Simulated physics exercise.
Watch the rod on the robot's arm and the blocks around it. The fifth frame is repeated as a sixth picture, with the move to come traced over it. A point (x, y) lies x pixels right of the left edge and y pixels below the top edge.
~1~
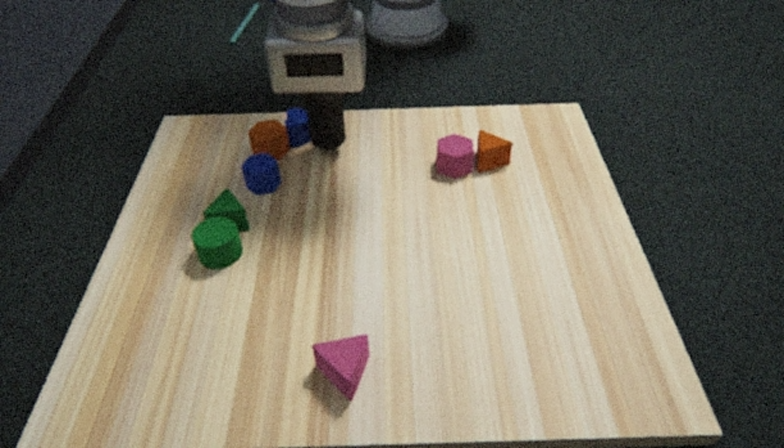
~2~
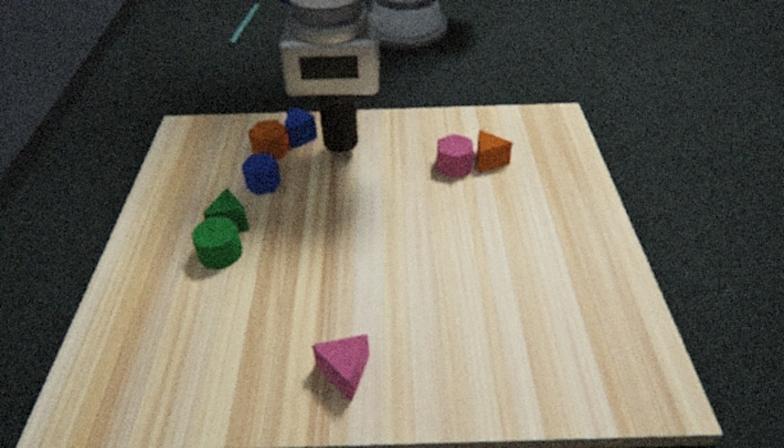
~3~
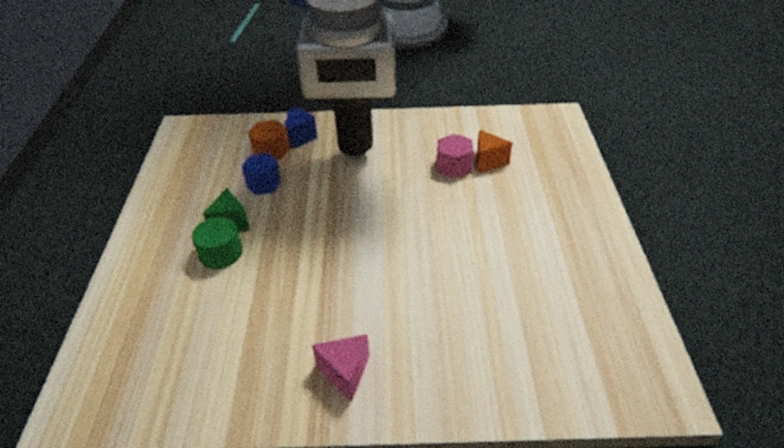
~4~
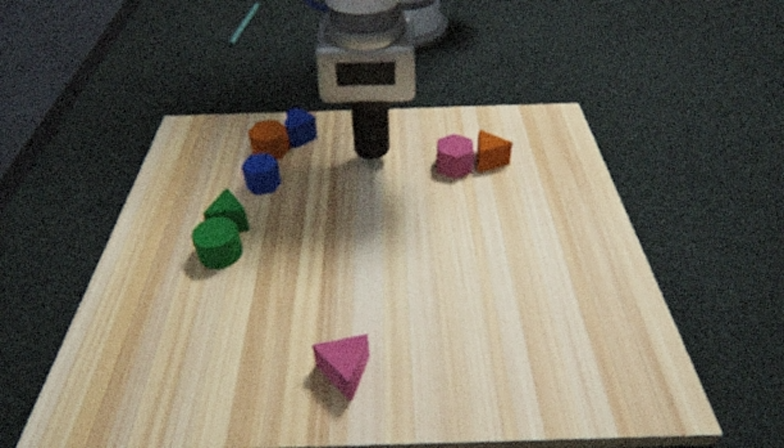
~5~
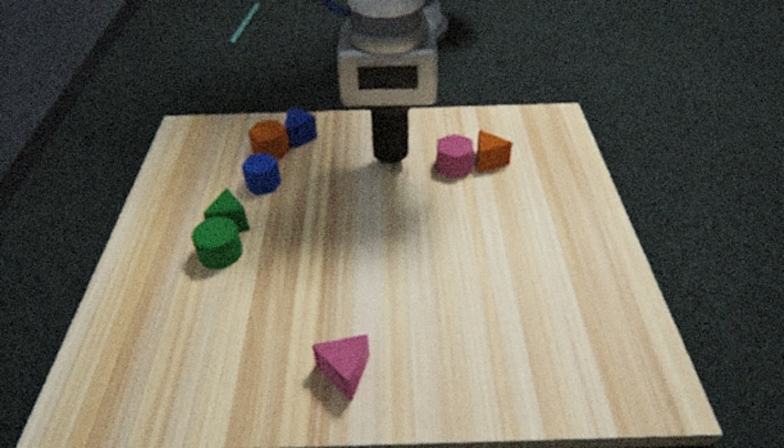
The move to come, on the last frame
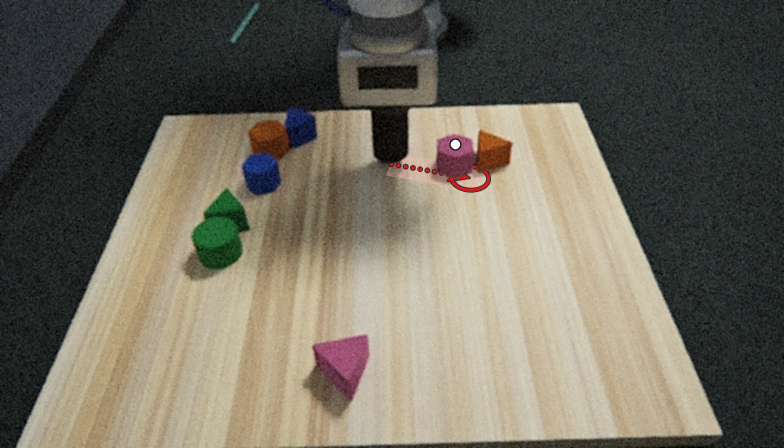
A robot arm's dark rod moves steadily right across the board while the colored blocks stay still.
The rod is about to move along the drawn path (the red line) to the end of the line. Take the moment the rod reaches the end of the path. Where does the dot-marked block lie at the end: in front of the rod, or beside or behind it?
It stays ahead.
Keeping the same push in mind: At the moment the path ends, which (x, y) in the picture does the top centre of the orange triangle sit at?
I expect it at (524, 134).
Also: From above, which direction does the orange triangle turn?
Prediction: Counterclockwise.
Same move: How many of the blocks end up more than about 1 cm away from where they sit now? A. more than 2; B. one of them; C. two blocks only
My pick is C.
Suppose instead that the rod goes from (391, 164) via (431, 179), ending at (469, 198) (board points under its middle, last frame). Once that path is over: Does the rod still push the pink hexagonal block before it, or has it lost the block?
It ends up beside or behind the rod.
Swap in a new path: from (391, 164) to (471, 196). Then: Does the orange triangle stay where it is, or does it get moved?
Once the rod is done, the orange triangle is in a new spot.
Path on the board, from (391, 164) to (470, 178); the dot is on the pink hexagonal block.
What follows on the original path. Halfway along, rod at (431, 160); pink hexagonal block at (468, 145); orange triangle at (495, 140).
At the end, rod at (471, 167); pink hexagonal block at (505, 146), turned 35° anticlockwise; orange triangle at (524, 134), turned 40° anticlockwise.
